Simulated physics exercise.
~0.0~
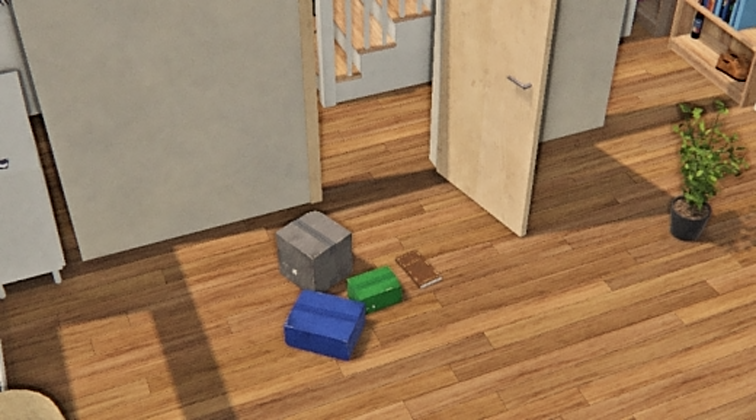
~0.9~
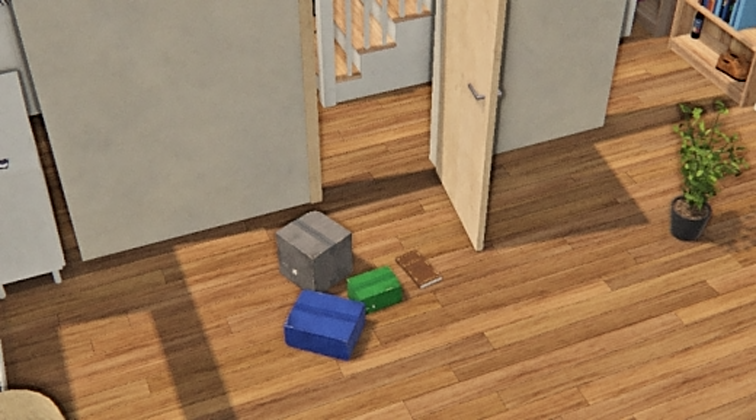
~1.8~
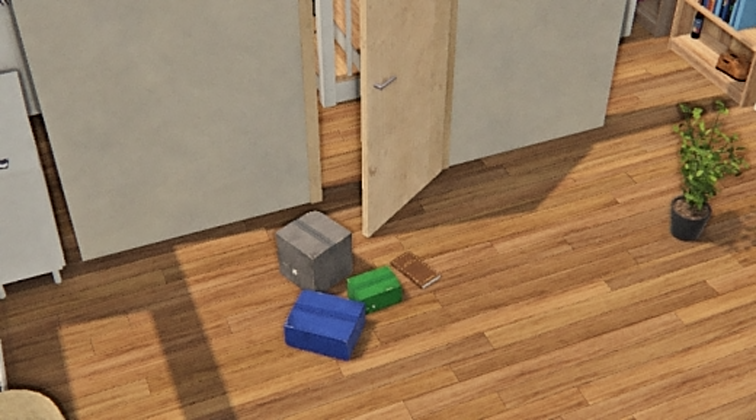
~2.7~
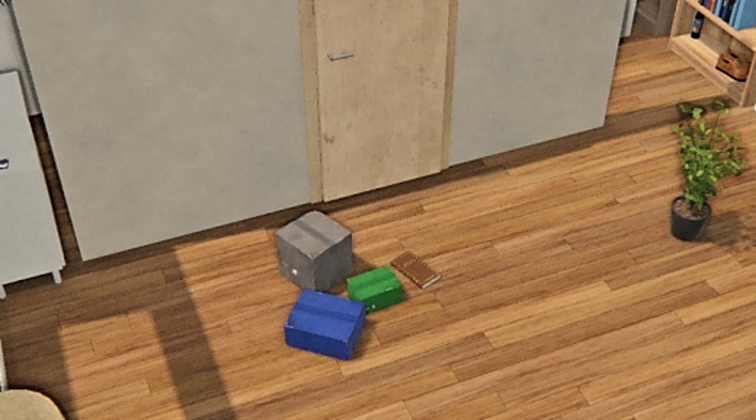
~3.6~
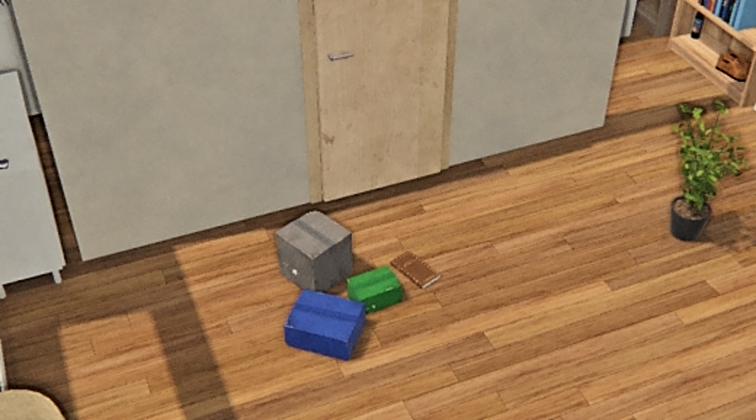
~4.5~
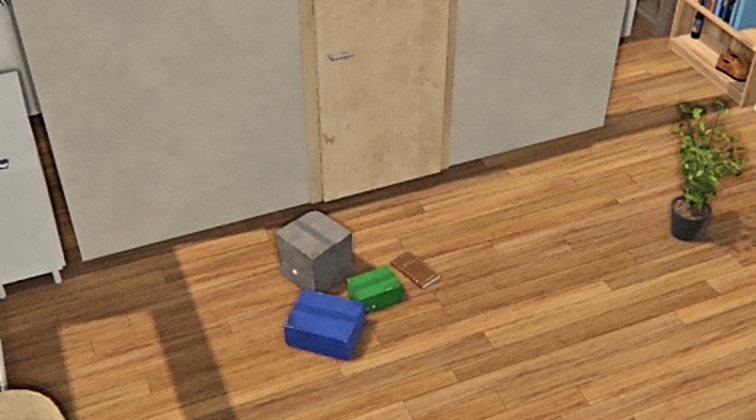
Wooden door swinging fully shut into its frame, passing grey, green and blue boxes and a brown book lying on the floor.
